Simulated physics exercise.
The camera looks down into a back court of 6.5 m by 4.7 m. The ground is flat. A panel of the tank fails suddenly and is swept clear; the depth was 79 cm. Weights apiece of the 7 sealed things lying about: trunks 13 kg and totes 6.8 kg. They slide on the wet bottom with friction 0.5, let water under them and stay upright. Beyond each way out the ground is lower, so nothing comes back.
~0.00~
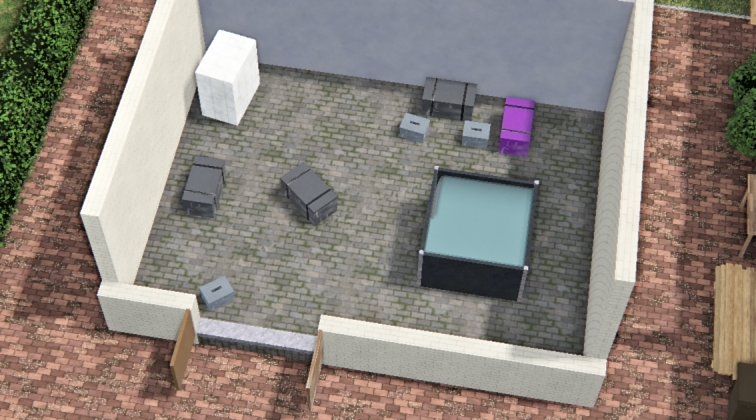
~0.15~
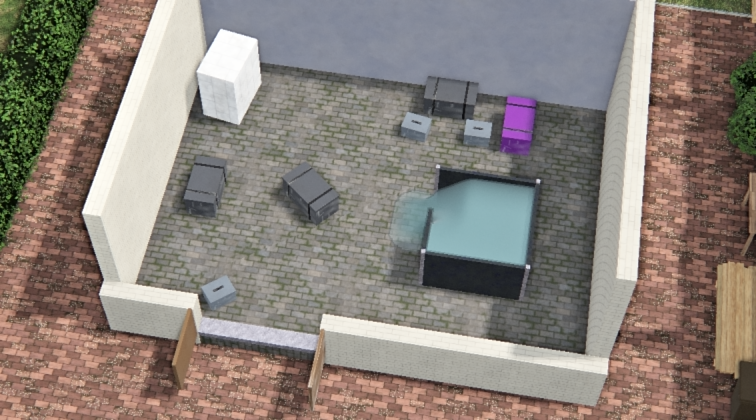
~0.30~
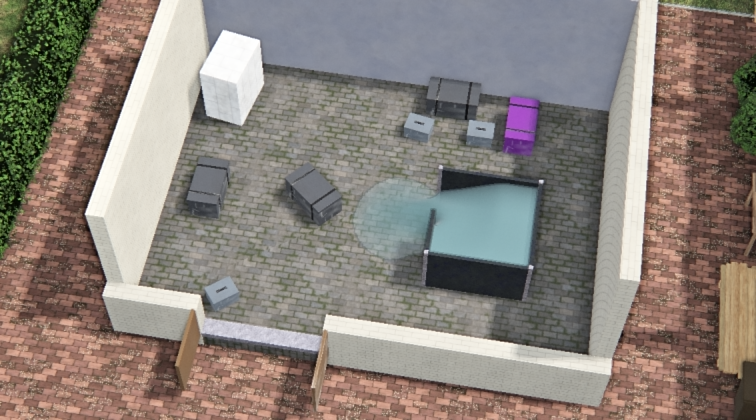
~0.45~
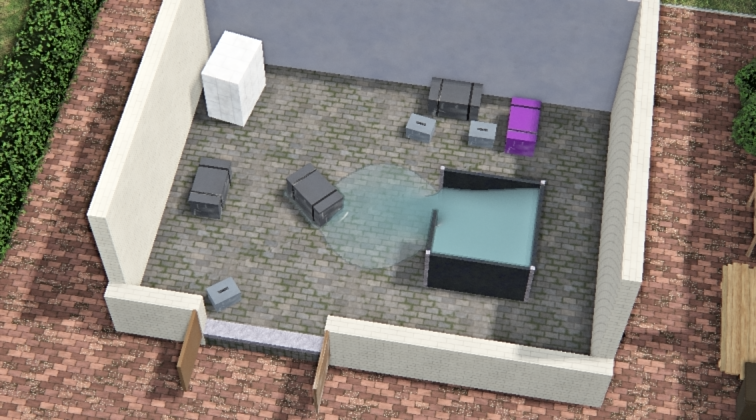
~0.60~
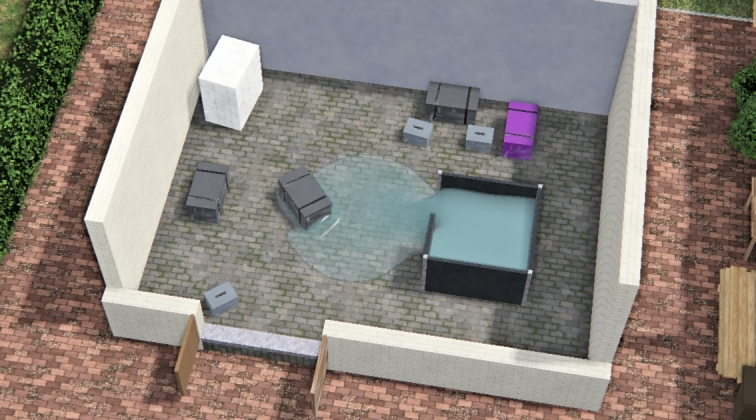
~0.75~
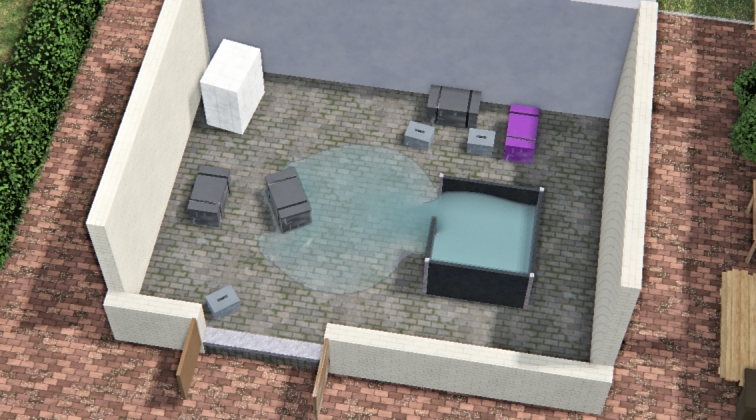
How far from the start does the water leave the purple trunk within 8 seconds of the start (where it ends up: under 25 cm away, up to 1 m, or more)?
The purple trunk holds its place.
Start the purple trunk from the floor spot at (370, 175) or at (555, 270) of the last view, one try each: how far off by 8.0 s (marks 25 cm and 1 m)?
In turn: It gets carried off; it holds its place.
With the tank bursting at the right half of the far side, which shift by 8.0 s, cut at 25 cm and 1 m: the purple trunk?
In that case the purple trunk ends far away.
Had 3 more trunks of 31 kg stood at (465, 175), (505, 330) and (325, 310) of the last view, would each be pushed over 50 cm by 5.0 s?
In turn: Less, less, less.
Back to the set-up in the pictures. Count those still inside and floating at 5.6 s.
At that moment 3.
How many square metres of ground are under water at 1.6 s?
Some 17 m2.
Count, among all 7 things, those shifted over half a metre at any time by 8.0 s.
That makes 5.
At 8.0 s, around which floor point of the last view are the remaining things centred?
Near (393, 203).
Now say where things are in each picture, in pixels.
The purple trunk at (518, 119), on the bottom; water covers 2.0 m2; 0 of 7 have shifted, in the first picture.
The purple trunk at (519, 118) rests on the ground; water covers 2.5 m2; 0 of 7 have shifted, in the second picture.
The purple trunk at (522, 119) rests on the ground; water covers 3.3 m2; 0 of 7 have shifted, in the third picture.
The purple trunk at (524, 119) rests on the ground; 4.3 m2 under water; 0 of 7 have shifted, in the fourth picture.
The purple trunk at (521, 123) rests on the ground; 5.5 m2 under water; 1 of 7 have shifted, in the fifth picture.
The purple trunk at (523, 126) rests on the ground; 7.0 m2 under water; 1 of 7 have shifted, in the sixth picture.
After 1.6 s the purple trunk is near (523, 126), 0.0 m from its start, aground; 0 of 7 are out; 1 afloat.
After 3.6 s the purple trunk is near (523, 126), 0.0 m from its start, aground; 0 of 7 are out; 2 afloat.
After 5.6 s the purple trunk is near (523, 126), 0.0 m from its start, aground; 0 of 7 are out; 3 afloat.
After 8.0 s the purple trunk is near (525, 127), 0.0 m from its start, aground; 0 of 7 are out; 3 afloat.
